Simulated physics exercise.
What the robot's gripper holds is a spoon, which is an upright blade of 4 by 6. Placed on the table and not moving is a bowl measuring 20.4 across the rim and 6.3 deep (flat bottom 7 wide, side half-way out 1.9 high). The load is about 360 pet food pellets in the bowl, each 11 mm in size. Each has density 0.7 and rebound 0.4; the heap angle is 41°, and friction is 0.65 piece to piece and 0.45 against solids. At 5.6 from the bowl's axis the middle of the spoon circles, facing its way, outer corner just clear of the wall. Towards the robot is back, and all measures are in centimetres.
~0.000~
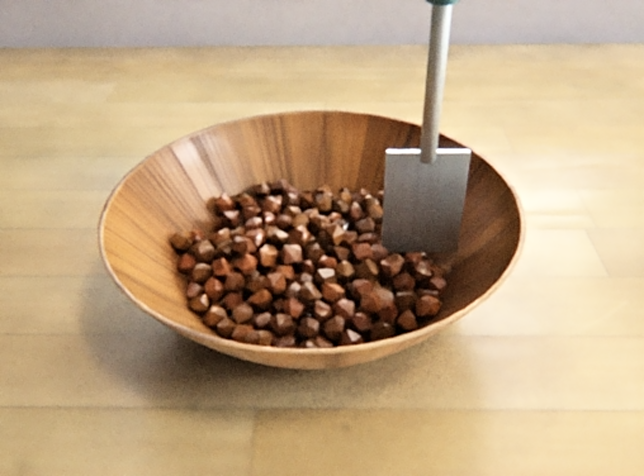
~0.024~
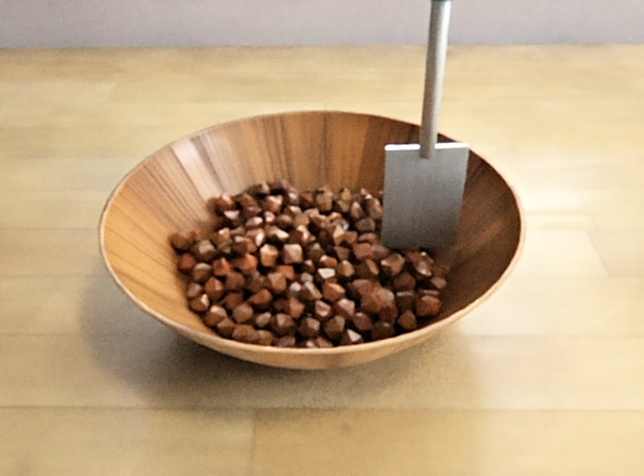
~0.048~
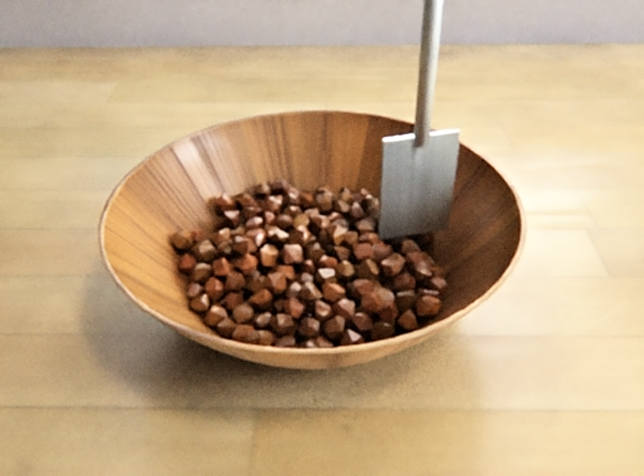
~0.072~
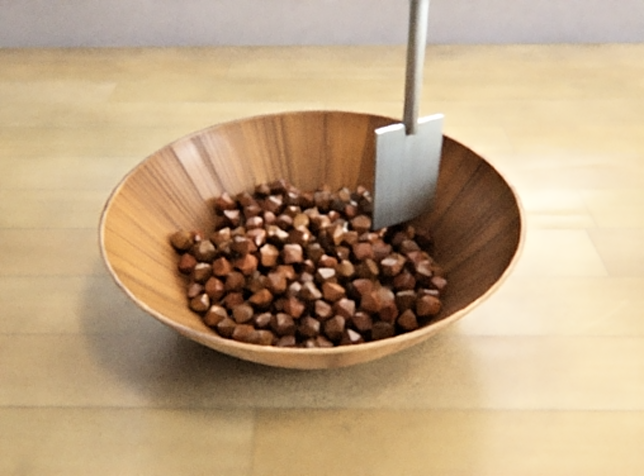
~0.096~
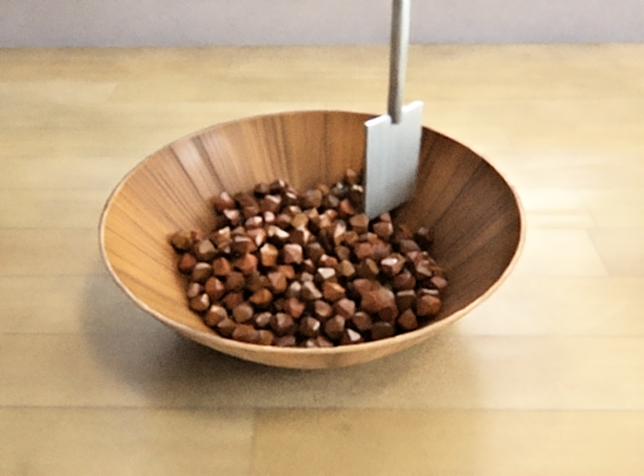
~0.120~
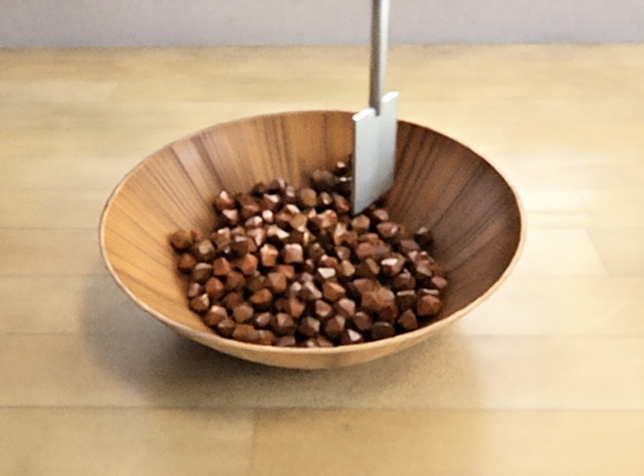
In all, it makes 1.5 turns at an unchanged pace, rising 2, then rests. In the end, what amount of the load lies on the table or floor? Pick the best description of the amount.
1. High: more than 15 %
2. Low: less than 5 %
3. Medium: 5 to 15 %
Low: Less than 5 %.
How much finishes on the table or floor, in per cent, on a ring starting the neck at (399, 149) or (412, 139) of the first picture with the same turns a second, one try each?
0 and 5 per cent.
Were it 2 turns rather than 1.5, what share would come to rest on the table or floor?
0 %.
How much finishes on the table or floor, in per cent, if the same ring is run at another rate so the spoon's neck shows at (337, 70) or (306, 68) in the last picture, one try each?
About 5 per cent, then about 10 per cent.
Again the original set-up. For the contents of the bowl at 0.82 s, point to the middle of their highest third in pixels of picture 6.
It is centred roughly at (331, 263).
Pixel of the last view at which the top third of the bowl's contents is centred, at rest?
(331, 263).
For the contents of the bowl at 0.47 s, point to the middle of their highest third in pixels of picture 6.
Centre estimate: Approx. (301, 294) px.
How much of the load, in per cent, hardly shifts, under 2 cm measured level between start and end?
70 %.
After 0.47 s, 244° round, highest piece 8 above the table; 362 in the bowl.
After 0.82 s, 74° round, highest piece 6 above the table; 357 in the bowl, 5 on the table or floor.
After 1.20 s, 180° round, highest piece 6 above the table; 357 in the bowl, 5 on the table or floor.
After 1.90 s, 180° round, highest piece 6 above the table; 357 in the bowl, 5 on the table or floor.
In the end, 357 in the bowl, 5 on the table or floor. That is 1 % on the table or floor.
